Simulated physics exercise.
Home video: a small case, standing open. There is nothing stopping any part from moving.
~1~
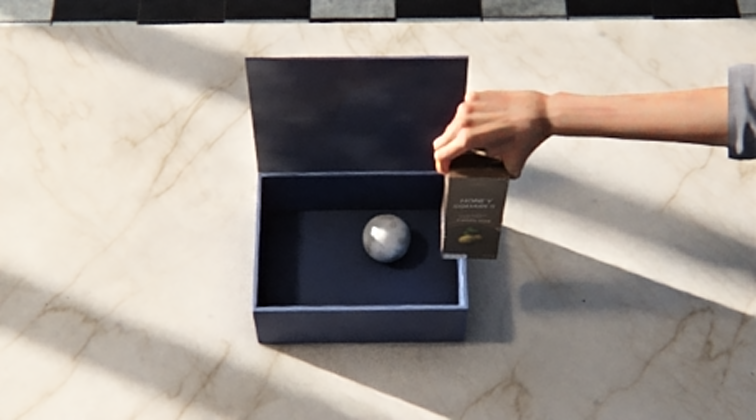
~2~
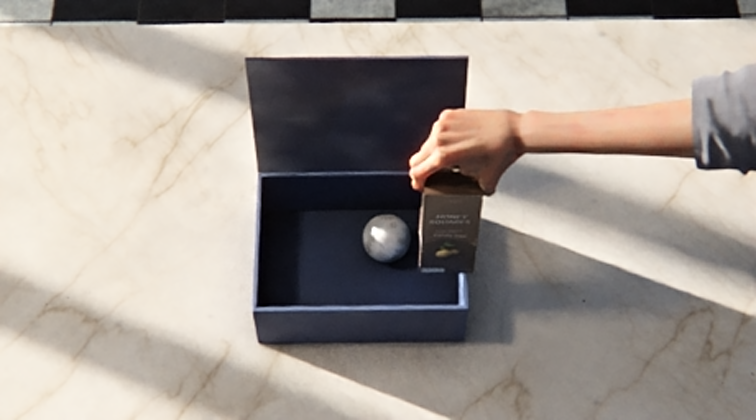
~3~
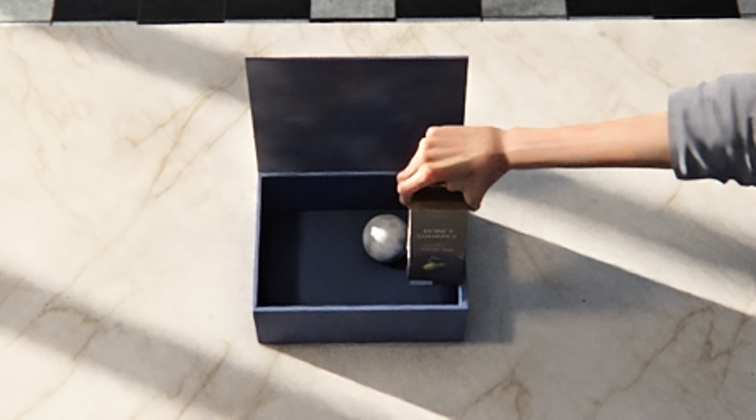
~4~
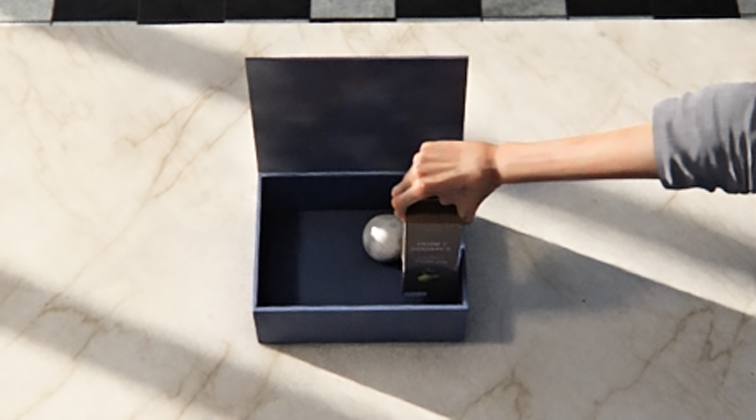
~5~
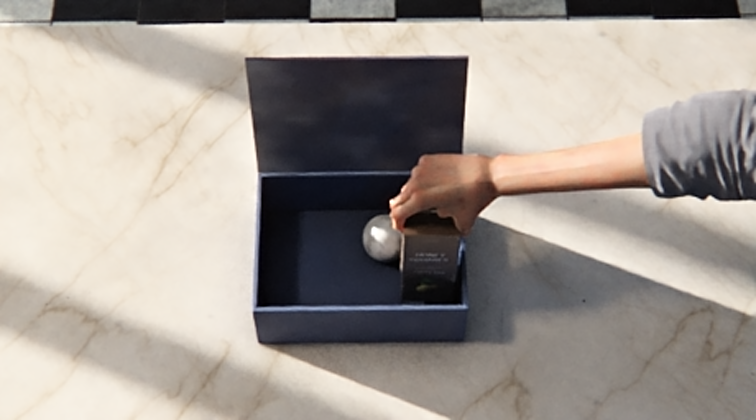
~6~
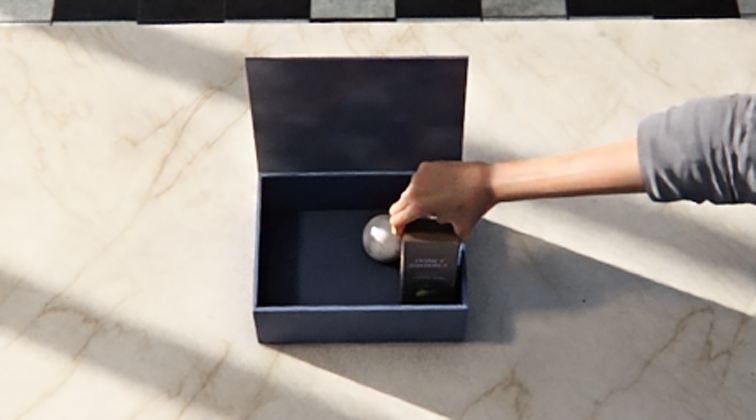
On a pale veined marble surface with a dark checkered strip along the far edge, seen from above at a steady angle, sunlight and shadows fall diagonally. A dark blue case stands open with a grey-white ball inside, while a hand in a grey sleeve holds a dark brown carton at the right. The hand moves the carton leftward and lowers it into the case beside the still ball, keeping hold.
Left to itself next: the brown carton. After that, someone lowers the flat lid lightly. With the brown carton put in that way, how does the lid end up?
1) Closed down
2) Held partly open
The answer is 2.
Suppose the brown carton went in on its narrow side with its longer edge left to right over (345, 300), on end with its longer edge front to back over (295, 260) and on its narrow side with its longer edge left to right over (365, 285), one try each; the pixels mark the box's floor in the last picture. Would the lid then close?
In the first case the lid comes down fully; in the second it stays propped open; in the third it comes down fully.
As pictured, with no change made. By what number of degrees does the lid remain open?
Some 40° above the rim.
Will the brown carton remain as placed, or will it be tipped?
Once everything settles, the brown carton keeps its original angle.
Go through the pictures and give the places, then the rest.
In the first picture, still above its spot; brown carton (473, 203); white ball (387, 238).
In the second picture, still above its spot; brown carton (450, 218); white ball (387, 238).
In the third picture, still above its spot; brown carton (437, 233); white ball (387, 238).
In the fourth picture, still above its spot; brown carton (431, 245); white ball (387, 238).
In the fifth picture, still above its spot; brown carton (429, 255); white ball (387, 238).
In the sixth picture, put in, still held; brown carton (429, 261); white ball (387, 238).
Then, 1.20 s after the last picture, lid starting down.
Then, 1.60 s after the last picture, lid 58° above the rim.
At rest, lid 42° above the rim; both in place. Seen from the same camera at the end, brown carton near (429, 261).
